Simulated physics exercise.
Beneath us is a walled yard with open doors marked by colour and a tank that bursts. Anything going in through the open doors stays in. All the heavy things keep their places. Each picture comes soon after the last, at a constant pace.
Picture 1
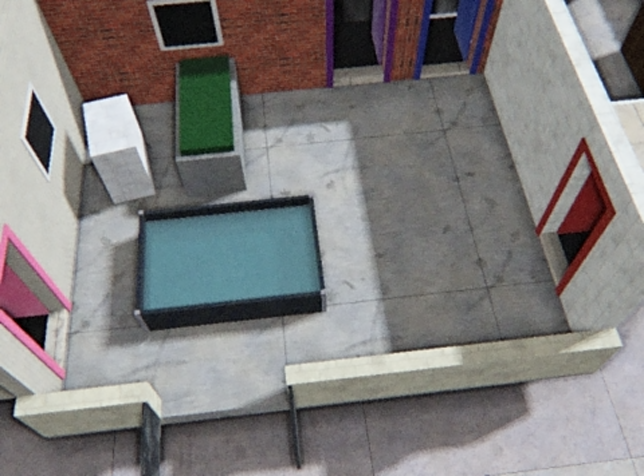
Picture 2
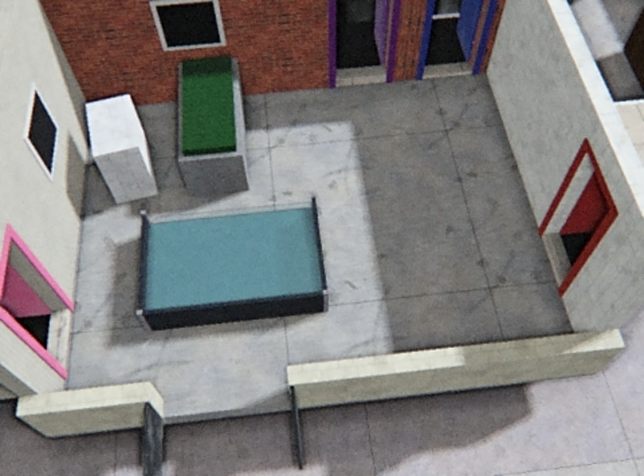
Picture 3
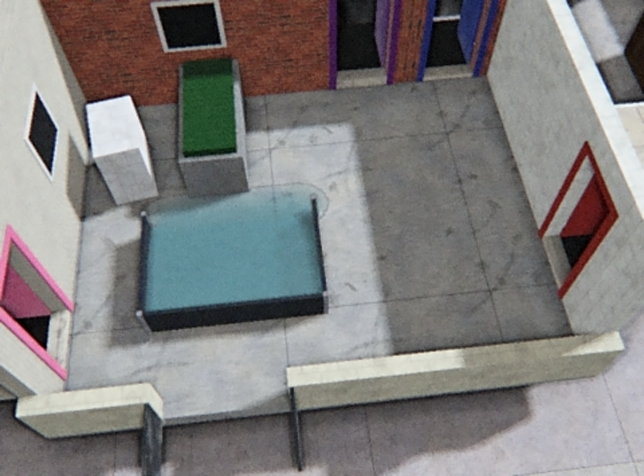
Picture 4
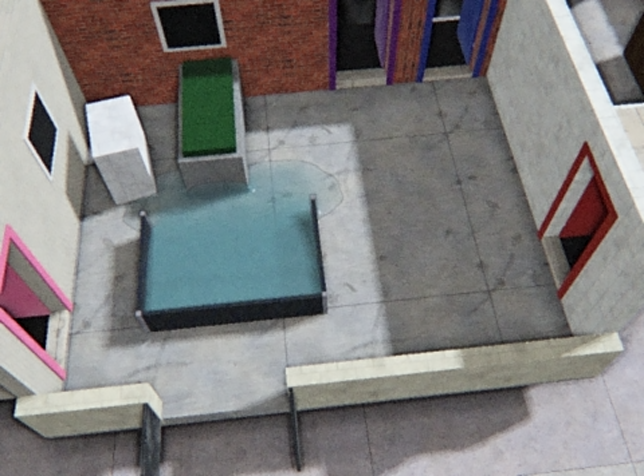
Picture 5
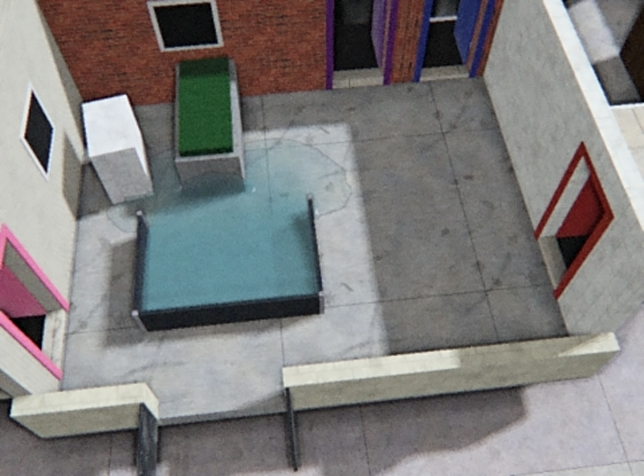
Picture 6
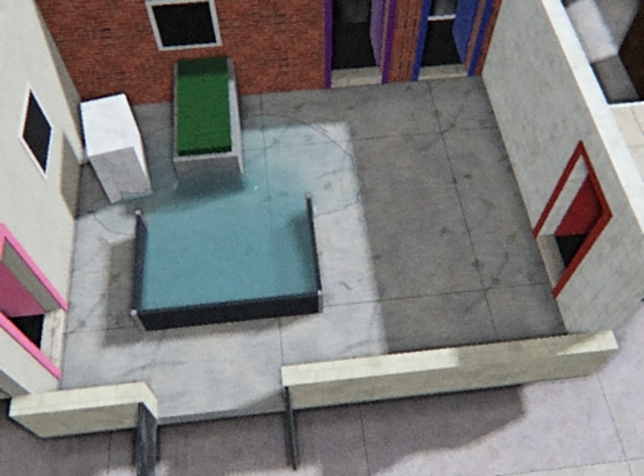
Water pours out of the open tank's far side and spreads across the grey courtyard floor.
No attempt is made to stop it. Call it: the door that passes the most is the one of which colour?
It is the blue one.
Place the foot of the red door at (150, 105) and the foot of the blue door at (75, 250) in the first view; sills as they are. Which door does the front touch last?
The pink one.
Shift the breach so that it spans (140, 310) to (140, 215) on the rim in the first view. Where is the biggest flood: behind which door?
My answer: The pink door.
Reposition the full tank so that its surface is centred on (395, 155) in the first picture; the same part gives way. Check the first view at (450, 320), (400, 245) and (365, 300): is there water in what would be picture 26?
In the order given: Not reached, not reached and not reached.
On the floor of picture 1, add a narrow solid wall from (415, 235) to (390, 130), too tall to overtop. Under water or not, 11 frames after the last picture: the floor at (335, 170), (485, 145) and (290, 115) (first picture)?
Going through them in the order asked, I'd say reached by the flood, then still bare, then reached by the flood.
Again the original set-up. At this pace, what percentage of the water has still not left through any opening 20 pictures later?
I'd put it at about 100 per cent.
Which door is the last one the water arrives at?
Answer: The red-painted one.
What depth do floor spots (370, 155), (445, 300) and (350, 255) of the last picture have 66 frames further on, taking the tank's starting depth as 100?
About 8 per cent, then 12 per cent, then 8 per cent.
A moment on, water covers 25 % of the floor; purple door not reached, pink door not reached, red door not reached, blue door not reached.
Next, water covers 40 % of the floor; purple door wet at the sill, nothing in, pink door wet at the sill, nothing in, red door not reached, blue door wet at the sill, nothing in.
Then, water covers 55 % of the floor; purple door wet at the sill, nothing in, pink door wet at the sill, nothing in, red door not reached, blue door wet at the sill, nothing in.
Later, water covers 80 % of the floor; purple door wet at the sill, nothing in, pink door wet at the sill, nothing in, red door wet at the sill, nothing in, blue door some in.
In the end, water covers 95 % of the floor; purple door wet at the sill, nothing in, pink door wet at the sill, nothing in, red door wet at the sill, nothing in, blue door some in; the blue door has let in the most.
